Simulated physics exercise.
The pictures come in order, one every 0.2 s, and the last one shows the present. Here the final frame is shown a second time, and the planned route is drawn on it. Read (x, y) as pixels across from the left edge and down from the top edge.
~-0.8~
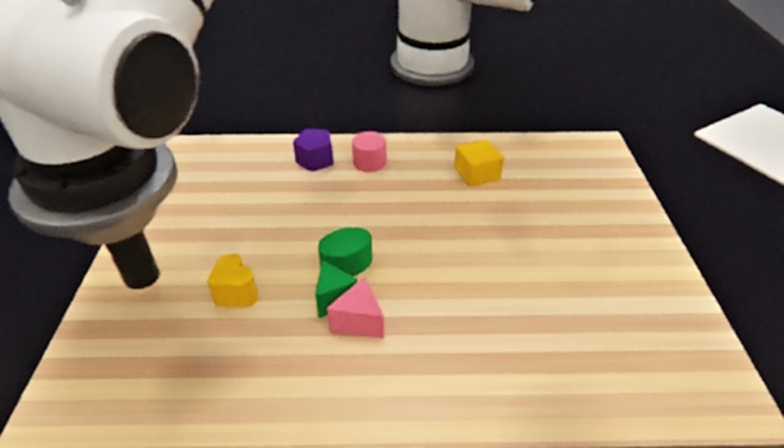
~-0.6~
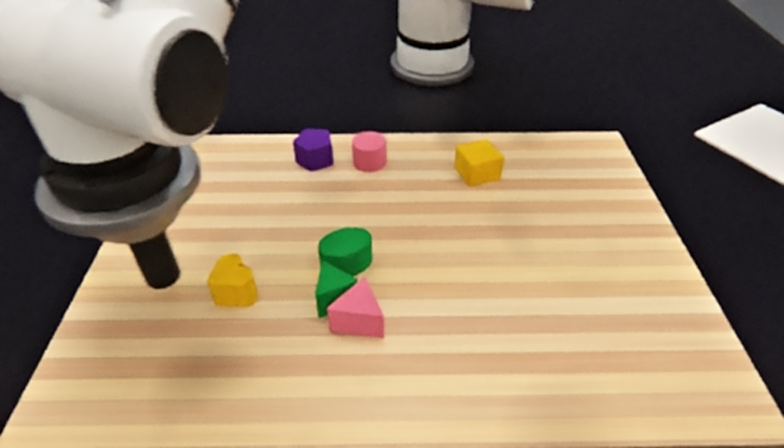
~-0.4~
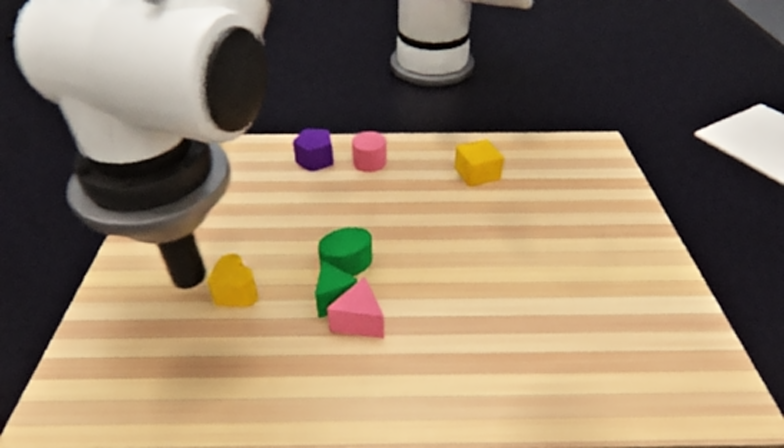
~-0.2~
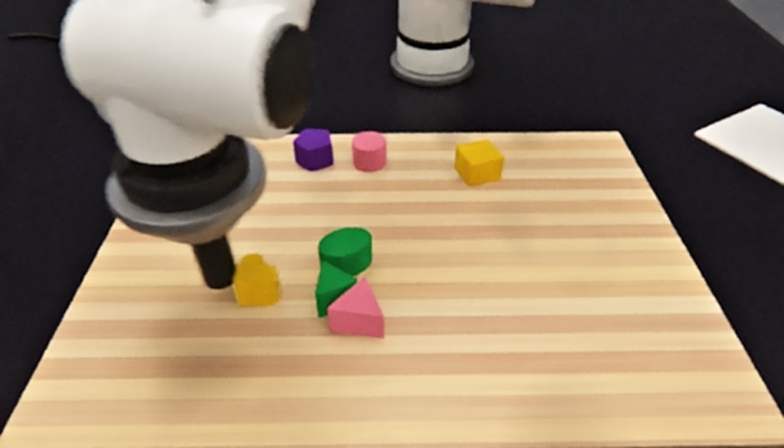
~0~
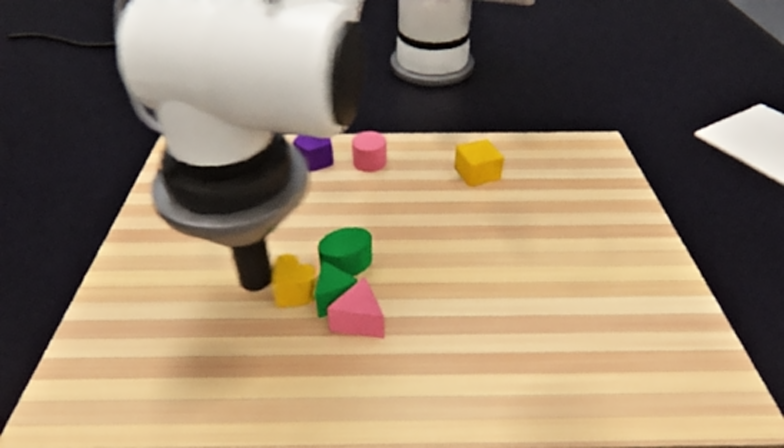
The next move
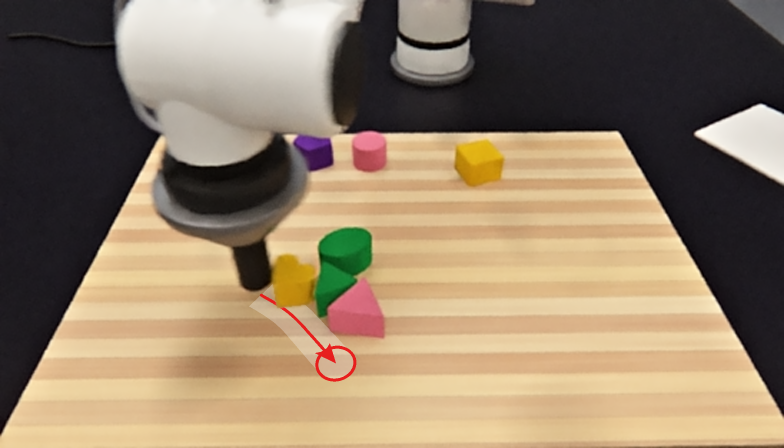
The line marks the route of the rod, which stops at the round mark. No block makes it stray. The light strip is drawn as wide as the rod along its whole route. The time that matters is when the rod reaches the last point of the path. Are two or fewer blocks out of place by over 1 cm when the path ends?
I believe so.
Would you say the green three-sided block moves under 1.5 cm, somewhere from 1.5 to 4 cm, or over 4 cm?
1.5 to 4 cm.
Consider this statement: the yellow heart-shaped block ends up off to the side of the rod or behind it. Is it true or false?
True
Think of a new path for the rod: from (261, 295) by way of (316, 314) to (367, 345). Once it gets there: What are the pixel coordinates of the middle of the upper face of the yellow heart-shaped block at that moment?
Its top face will be centred at roughly (338, 270).
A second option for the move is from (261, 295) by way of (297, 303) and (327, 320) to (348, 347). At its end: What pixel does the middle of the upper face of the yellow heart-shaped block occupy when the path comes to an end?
That would be at about pixel (339, 269).
Path on the board, from (261, 295) via (289, 313) and (312, 336), ending at (336, 363).
The first path, step by step. One third of the way, rod (286, 297); yellow heart-shaped block (315, 273), turned 35° anticlockwise; green three-sided block (352, 273); pink three-sided block (362, 300), turned 15° clockwise.
Two thirds of the way, rod (310, 321); yellow heart-shaped block (316, 274), turned 45° anticlockwise; green three-sided block (353, 273); pink three-sided block (363, 300), turned 20° clockwise.
At the end, rod (334, 348); yellow heart-shaped block (316, 274), turned 45° anticlockwise; green three-sided block (353, 273); green oval block in place; pink three-sided block (363, 300), turned 20° clockwise.
